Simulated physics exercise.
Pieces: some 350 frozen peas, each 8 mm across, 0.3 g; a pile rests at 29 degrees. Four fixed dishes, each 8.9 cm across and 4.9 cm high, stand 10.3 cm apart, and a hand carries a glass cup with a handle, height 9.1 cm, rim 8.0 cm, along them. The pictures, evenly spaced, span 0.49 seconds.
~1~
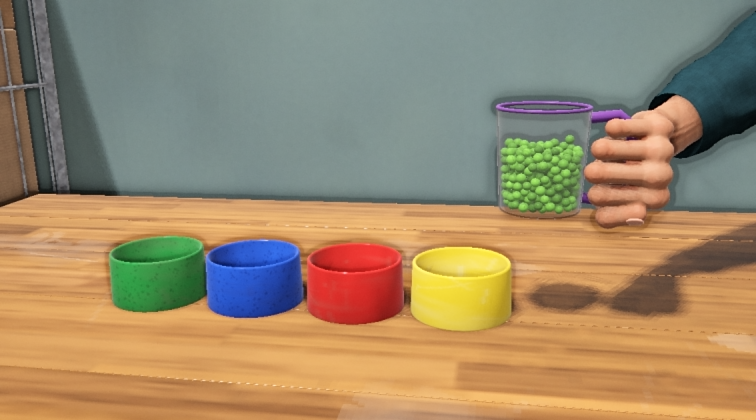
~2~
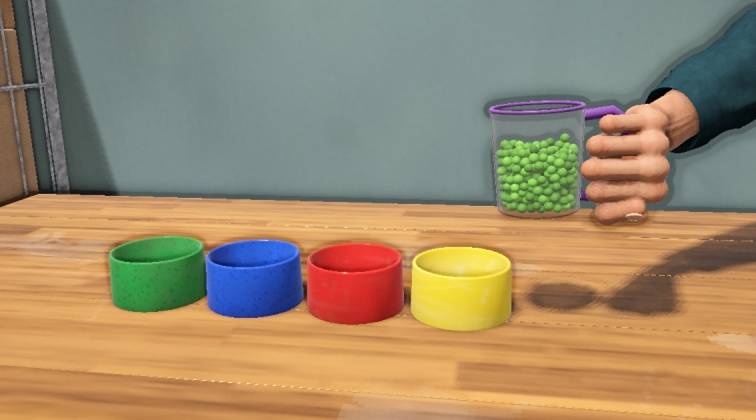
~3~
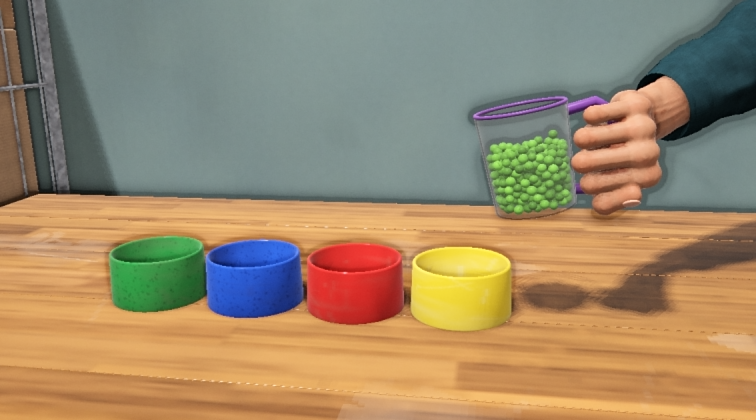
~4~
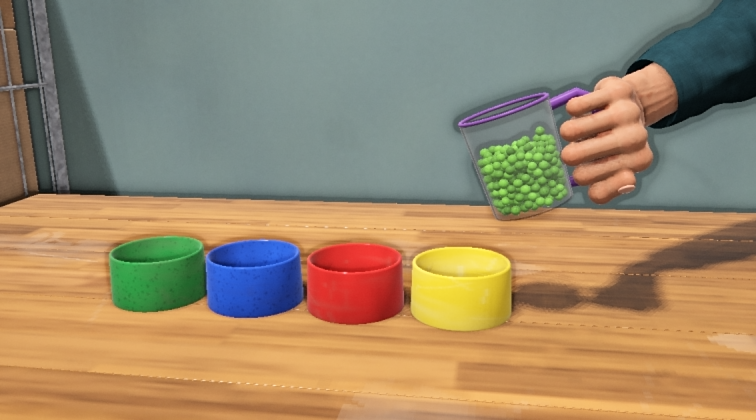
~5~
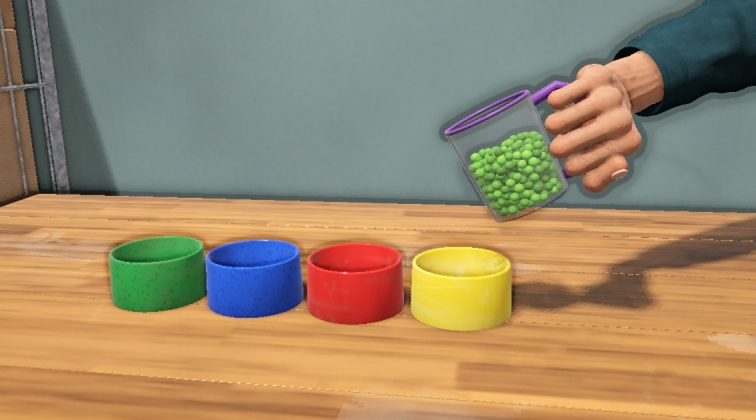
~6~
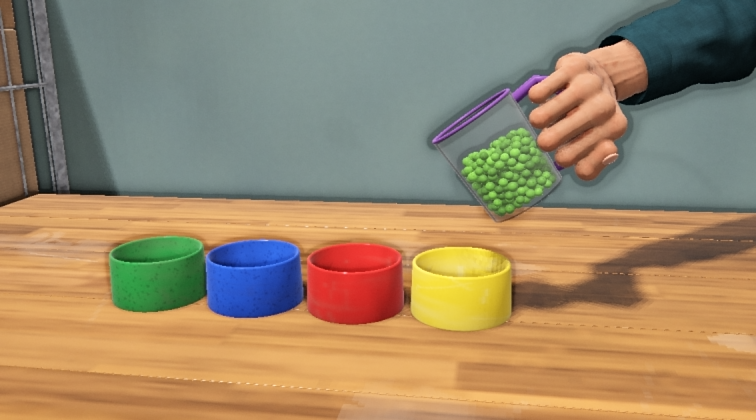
A hand moves a clear, purple-rimmed cup of green peas left while tilting it toward four coloured dishes on a wooden table.
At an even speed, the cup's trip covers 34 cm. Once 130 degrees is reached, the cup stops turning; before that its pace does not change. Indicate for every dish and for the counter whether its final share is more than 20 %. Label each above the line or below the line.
Red: Above the line; blue: Below the line; green: Below the line; yellow: Below the line; counter: Below the line.
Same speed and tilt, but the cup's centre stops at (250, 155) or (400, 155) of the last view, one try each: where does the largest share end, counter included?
First try: Red; second try: Red.
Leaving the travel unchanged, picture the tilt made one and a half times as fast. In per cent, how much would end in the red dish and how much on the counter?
Red: 90, counter: 10.
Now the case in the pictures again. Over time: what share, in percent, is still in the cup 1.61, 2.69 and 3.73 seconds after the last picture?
Roughly 0, then 0, then 0.
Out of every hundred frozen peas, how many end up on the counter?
I'd reckon around 5 per cent.
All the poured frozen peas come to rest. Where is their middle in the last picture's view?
Approximately (348, 281) in the last picture.
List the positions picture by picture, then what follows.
The first picture shows cup at (541, 159), tilt 0 degrees, lip at (498, 107), moved 0.0 cm; middle of the pieces at (539, 172); yellow dish at (461, 262); red dish at (355, 258); blue dish at (253, 254); green dish at (157, 250).
The second picture shows cup at (537, 159), tilt 3 degrees, lip at (491, 110), moved 0.3 cm; middle of the pieces at (536, 172).
The third picture shows cup at (528, 158), tilt 11 degrees, lip at (475, 117), moved 1.2 cm; middle of the pieces at (529, 172).
The fourth picture shows cup at (518, 158), tilt 19 degrees, lip at (460, 125), moved 2.0 cm; middle of the pieces at (521, 171).
The fifth picture shows cup at (509, 158), tilt 27 degrees, lip at (446, 133), moved 2.9 cm; middle of the pieces at (513, 171).
The sixth picture shows cup at (499, 158), tilt 35 degrees, lip at (434, 142), moved 3.7 cm; middle of the pieces at (506, 170); yellow dish at (461, 262); red dish at (355, 258); blue dish at (253, 254); green dish at (157, 250).
Then, 1.61 s after the last picture, tilt 130 degrees; cup holds 0 %, red 95 %.
Then, 2.69 s after the last picture, tilt 130 degrees; cup holds 0 %, red 95 %.
Then, 3.73 s after the last picture, tilt 130 degrees; cup holds 0 %, red 95 %.
In the end, red 95 %, blue 0 %, green 0 %, yellow 0 %, counter 5 %.
